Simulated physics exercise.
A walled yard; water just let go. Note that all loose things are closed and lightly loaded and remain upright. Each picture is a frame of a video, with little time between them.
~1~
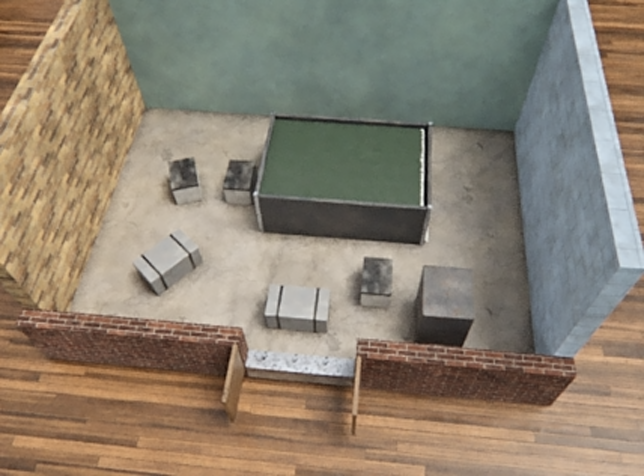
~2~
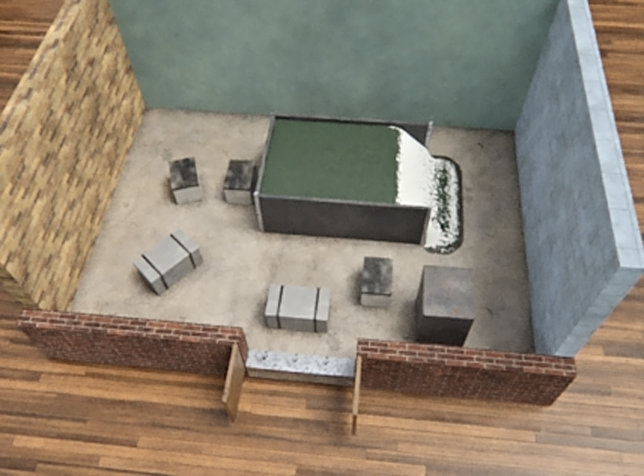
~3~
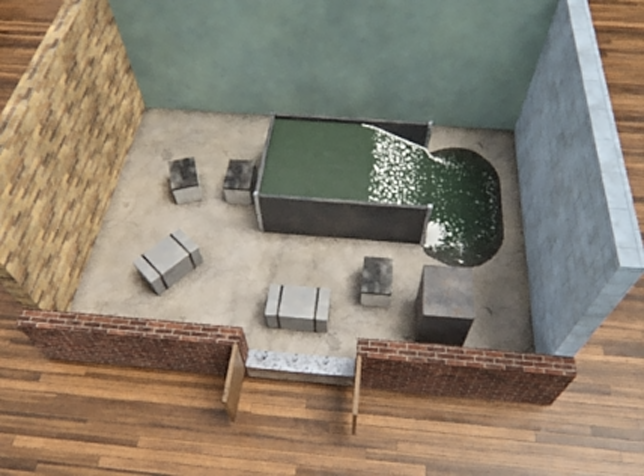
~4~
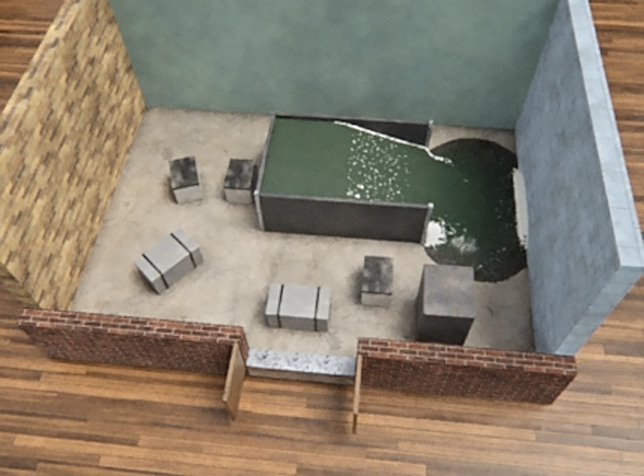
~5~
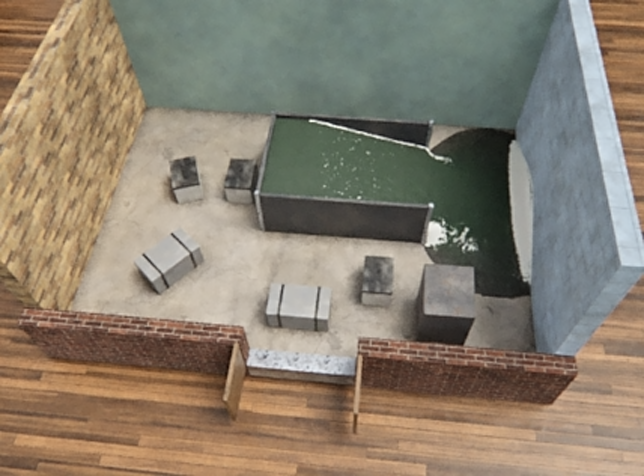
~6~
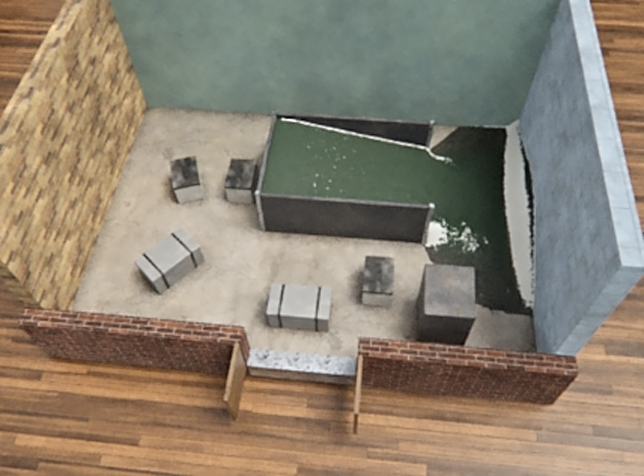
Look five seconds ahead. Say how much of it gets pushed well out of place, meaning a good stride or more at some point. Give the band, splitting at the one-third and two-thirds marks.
It is a middling share of a third to two thirds.
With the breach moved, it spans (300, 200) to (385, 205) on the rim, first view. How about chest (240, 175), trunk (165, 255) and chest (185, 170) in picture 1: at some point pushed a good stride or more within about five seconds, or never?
Order as asked: Not sent that far; not sent that far; not sent that far.
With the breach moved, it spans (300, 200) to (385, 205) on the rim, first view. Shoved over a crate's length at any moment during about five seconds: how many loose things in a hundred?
About 40 per cent.
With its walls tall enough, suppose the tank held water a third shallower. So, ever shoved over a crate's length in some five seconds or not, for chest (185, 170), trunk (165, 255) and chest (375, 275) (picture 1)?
Taking each in turn, the answer is came up short, came up short, did it.
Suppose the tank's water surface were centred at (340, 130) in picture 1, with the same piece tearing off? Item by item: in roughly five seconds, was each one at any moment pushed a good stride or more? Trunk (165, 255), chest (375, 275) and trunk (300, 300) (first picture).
The three, one by one: Past that mark, past that mark and past that mark.
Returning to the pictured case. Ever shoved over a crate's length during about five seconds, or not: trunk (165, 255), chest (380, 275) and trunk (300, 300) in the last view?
Taking them in turn, the first traveled far, the second traveled far, and the third traveled far.
A moment on, 0 of 5 are well off their spots; 0 afloat.
Next, 0 of 5 are well off their spots; 0 afloat.
Later, 2 of 5 are well off their spots; 1 afloat.
In the end, 3 of 5 are well off their spots, and 3 have been at some point; 4 afloat.
